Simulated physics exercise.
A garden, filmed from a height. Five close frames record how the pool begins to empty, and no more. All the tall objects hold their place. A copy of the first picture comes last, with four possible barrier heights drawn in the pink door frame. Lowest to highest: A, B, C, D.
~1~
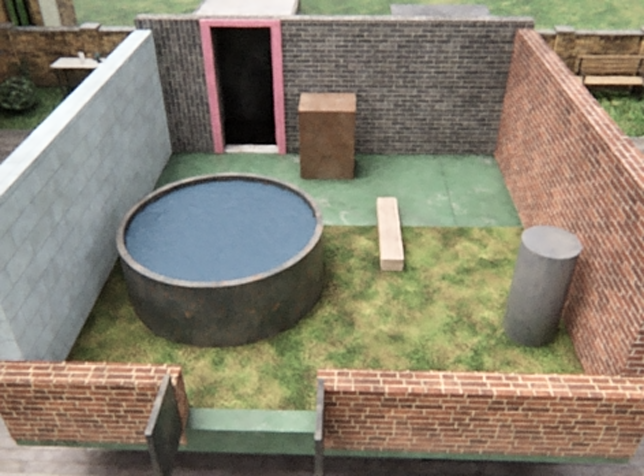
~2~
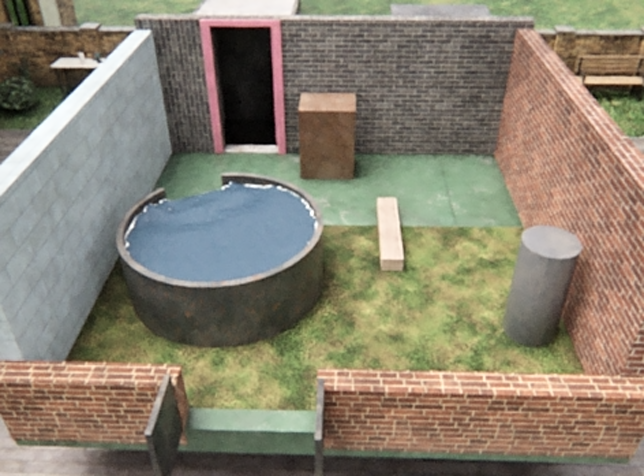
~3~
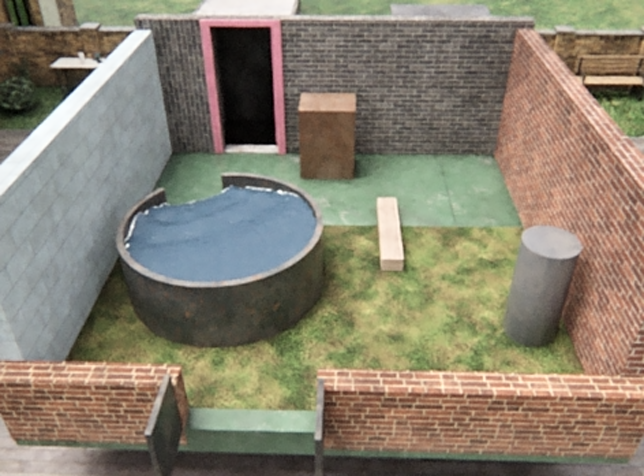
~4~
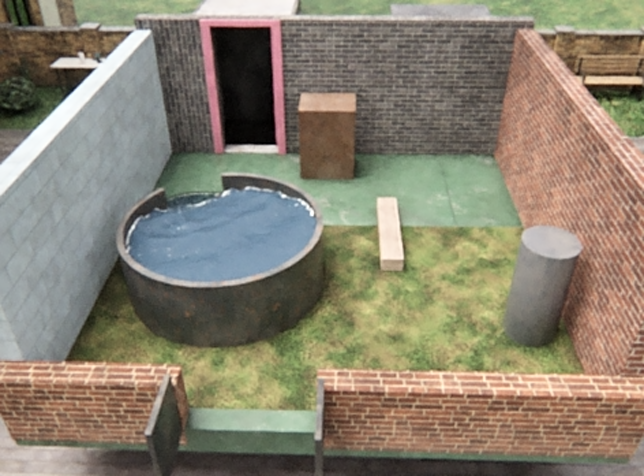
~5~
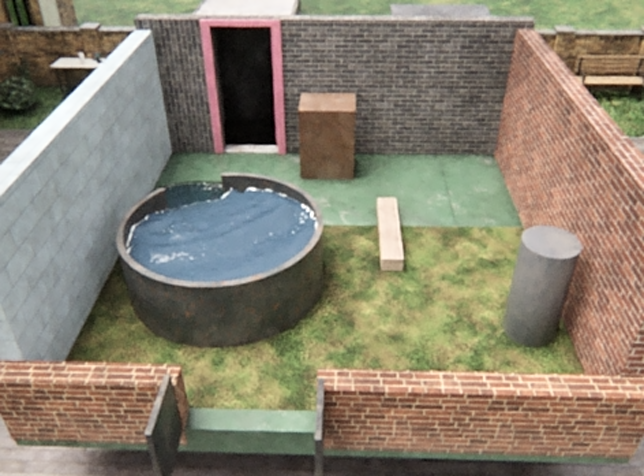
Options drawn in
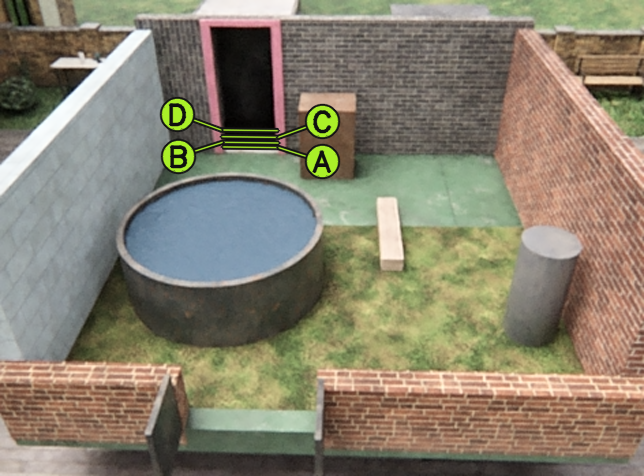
Water in the round pool ripples and spills out through a gap opened in the back wall.
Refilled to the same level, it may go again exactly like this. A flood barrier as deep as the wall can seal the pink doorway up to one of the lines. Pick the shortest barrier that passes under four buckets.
I would pick mark C.
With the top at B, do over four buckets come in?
Yes.
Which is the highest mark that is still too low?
Here it is mark B.
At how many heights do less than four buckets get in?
Two.
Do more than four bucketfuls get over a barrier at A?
Yes, it does.
In lime, A at (250, 147); B at (250, 142); C at (249, 137); D at (249, 130); from the bottom up A, B, C, D.
With A, dozens of bucketfuls pour in.
With B, about 10 bucketfuls get in.
With C, a splash gets over, under a bucket.
With D, nothing gets over.
